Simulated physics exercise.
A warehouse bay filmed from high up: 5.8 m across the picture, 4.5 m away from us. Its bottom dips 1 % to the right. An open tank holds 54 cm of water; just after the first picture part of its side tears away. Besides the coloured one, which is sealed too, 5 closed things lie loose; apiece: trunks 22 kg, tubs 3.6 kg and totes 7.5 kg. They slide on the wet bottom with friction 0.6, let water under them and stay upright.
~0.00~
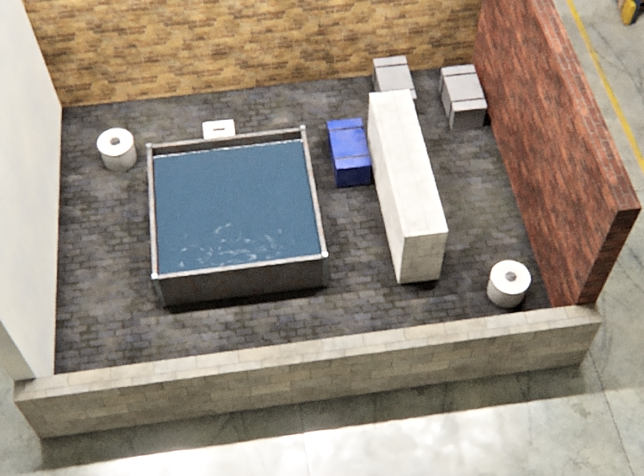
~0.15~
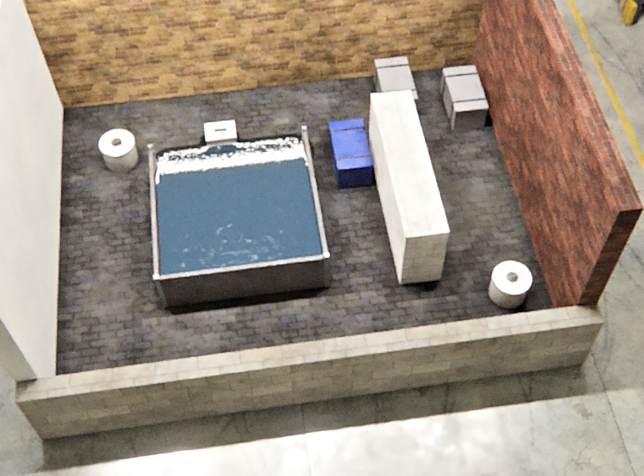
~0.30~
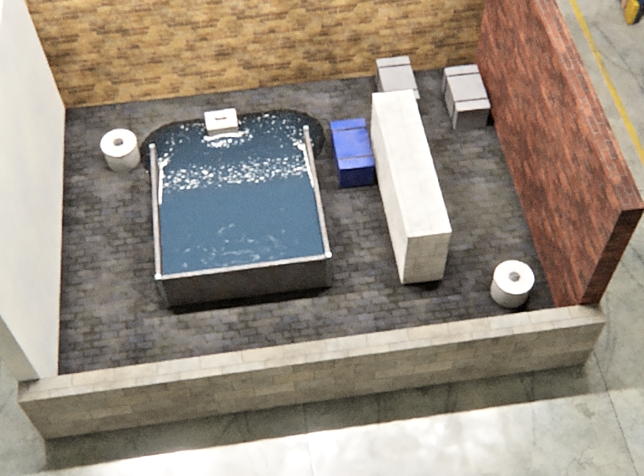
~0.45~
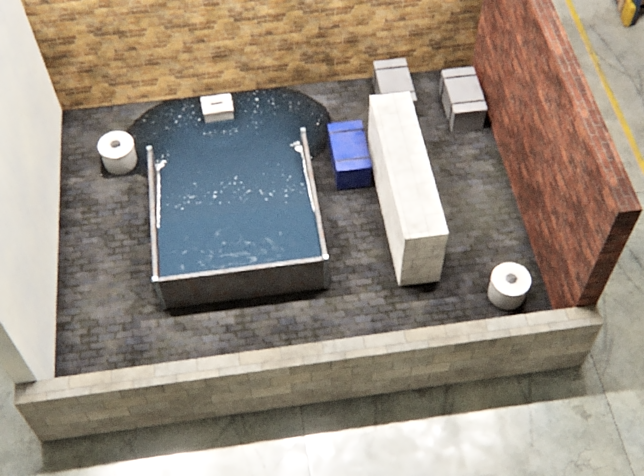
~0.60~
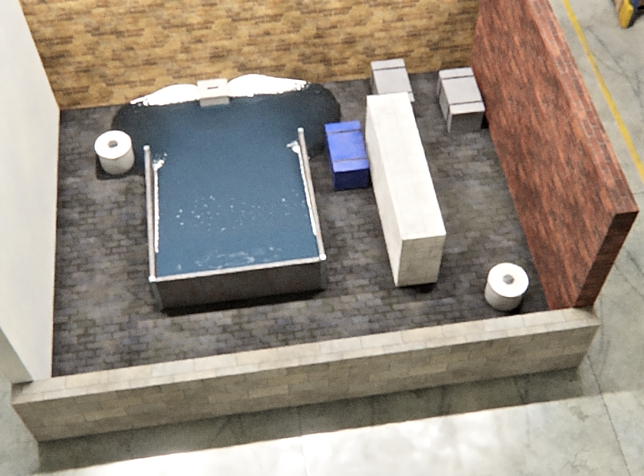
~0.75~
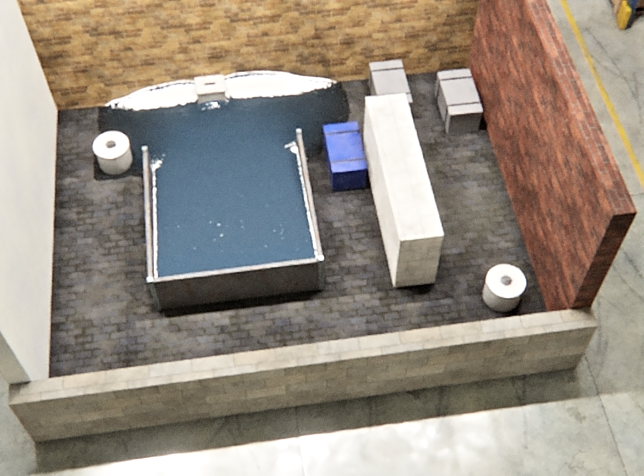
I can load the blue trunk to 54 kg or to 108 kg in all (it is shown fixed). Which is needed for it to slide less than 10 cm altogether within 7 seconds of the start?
Verdict: The smaller load will do.
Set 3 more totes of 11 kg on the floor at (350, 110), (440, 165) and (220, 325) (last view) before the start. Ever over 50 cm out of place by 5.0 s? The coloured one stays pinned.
In turn: Past it, more, less.
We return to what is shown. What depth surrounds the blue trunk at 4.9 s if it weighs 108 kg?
Roughly 3 cm.
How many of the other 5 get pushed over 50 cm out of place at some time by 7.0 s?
That makes 5.
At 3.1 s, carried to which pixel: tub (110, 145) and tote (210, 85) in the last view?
Around (129, 177) and (123, 97).
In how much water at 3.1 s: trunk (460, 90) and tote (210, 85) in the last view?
Roughly 17 and 19 cm.
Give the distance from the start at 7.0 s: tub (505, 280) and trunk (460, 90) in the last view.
In that order: 250 cm, 350 cm.
After 1.4 s the blue trunk would be 0 cm from its start with 54 kg and 0 cm from its start with 108 kg; 0 cm of water round it then.
After 3.1 s the blue trunk would be 0 cm from its start with 54 kg and 0 cm from its start with 108 kg; 5 cm of water round it then.
After 4.9 s the blue trunk would be 0 cm from its start with 54 kg and 0 cm from its start with 108 kg; 3 cm of water round it then.
After 7.0 s the blue trunk would be 0 cm from its start with 54 kg and 0 cm from its start with 108 kg; 10 cm of water round it then.
